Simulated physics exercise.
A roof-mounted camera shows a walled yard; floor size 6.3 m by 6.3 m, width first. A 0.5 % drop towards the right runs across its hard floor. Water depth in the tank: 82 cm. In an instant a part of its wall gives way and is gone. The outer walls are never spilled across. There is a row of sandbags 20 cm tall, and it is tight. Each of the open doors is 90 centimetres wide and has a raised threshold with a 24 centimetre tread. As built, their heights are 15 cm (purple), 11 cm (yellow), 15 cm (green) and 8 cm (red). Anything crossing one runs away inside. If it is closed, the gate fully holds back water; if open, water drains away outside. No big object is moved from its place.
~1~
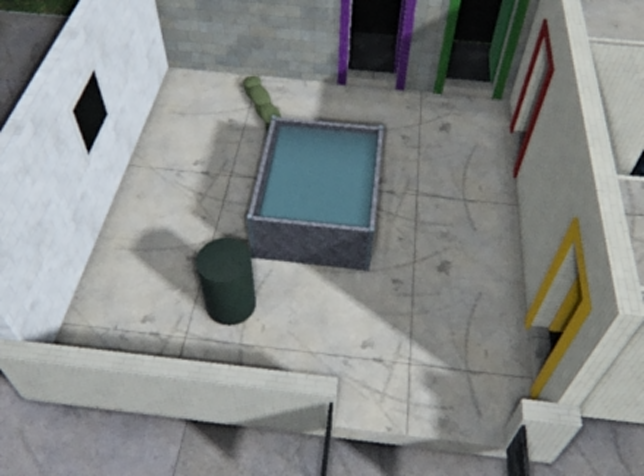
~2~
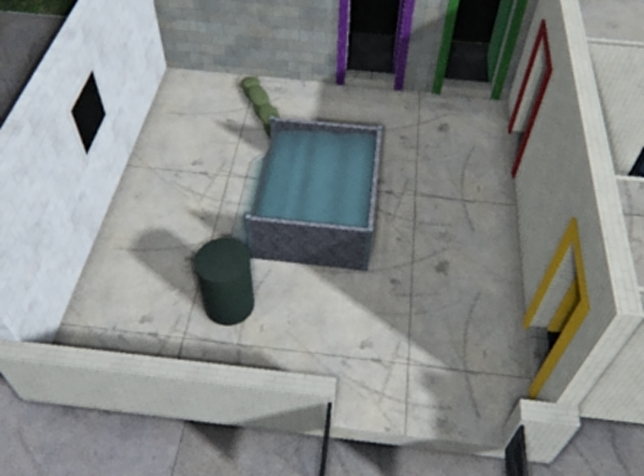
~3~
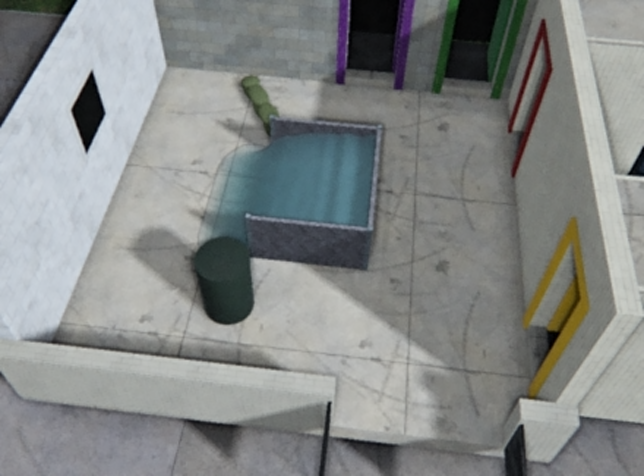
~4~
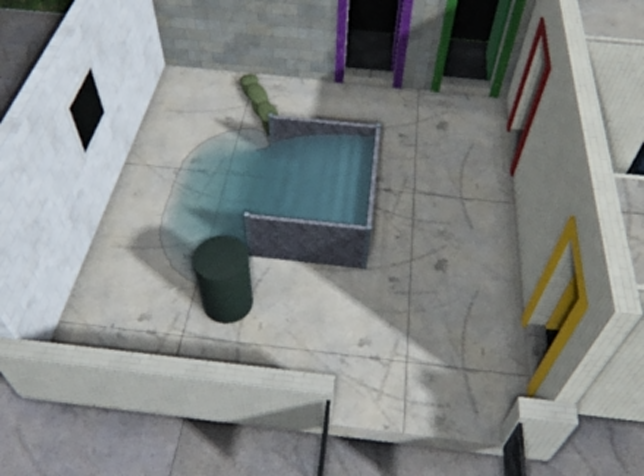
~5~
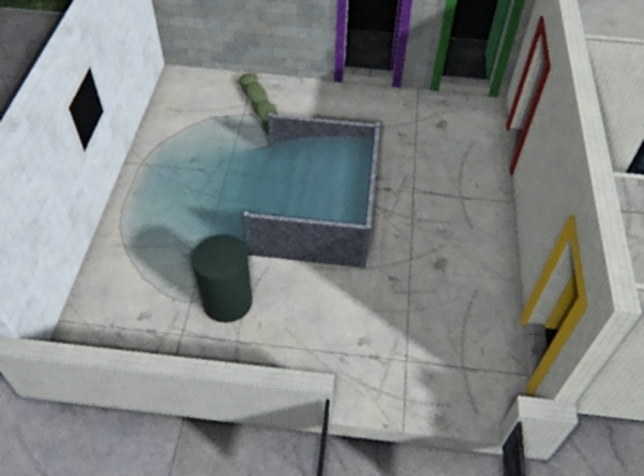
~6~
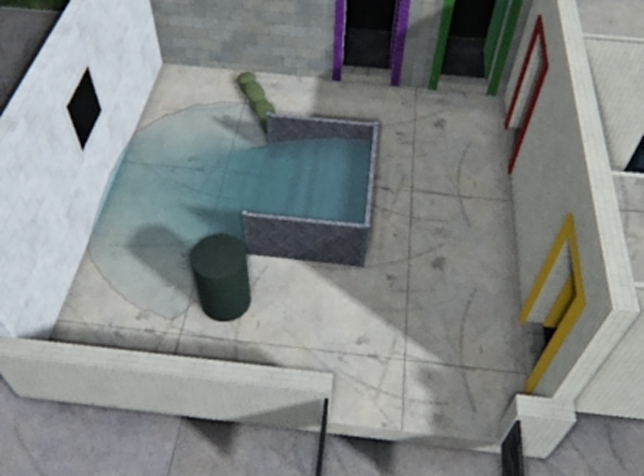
Teal water pours from the open left side of a grey tank in the middle of a pale-floored walled yard, seen from high above. A dark green cylinder stands in front, a green row of sandbags lies behind, purple and green doorways line the back, and red and yellow ones the right. The tank's left wall vanishes and the water fans leftward past the cylinder towards the white wall.
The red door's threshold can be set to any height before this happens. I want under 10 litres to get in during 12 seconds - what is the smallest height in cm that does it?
You would need about 6.5 cm.
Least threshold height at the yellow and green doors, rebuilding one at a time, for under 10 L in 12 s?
You'd want about 12.0 centimetres at yellow and about 6.0 centimetres at green.
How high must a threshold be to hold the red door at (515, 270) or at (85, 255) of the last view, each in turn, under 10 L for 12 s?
First place around 6.5 cm, second around 30 cm.
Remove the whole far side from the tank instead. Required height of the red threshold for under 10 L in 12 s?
Roughly 17 cm.
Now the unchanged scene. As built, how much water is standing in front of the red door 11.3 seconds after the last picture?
About 8.0 cm.
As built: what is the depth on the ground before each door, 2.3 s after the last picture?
Purple door 3 cm, yellow door 0 cm, green door 0 cm, red door 0 cm.
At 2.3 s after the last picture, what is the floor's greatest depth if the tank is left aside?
Max depth: Around 36 cm.
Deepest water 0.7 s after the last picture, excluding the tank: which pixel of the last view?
Look close to (125, 185).
Then, 0.7 s after the last picture water covers 30 % of the floor, deepest (48 cm) near (125, 185); it has not reached the red door.
Then, 2.3 s after the last picture water covers 45 % of the floor, deepest (36 cm) near (236, 82); it has not reached the red door.
Then, 11.3 s after the last picture water covers 95 % of the floor, deepest (12 cm) near (264, 92); 8 cm at the red door, 2 litres in over its 8 cm threshold.
At the red door as built, the water peaked near 10 cm, 3.9 s after the last picture.
Run again over the same 12 s with other heights there, 25 litres in over 5.5 cm, 4 litres over 7.5 cm. The limit of 10 litres is kept from about 6.5 cm up.
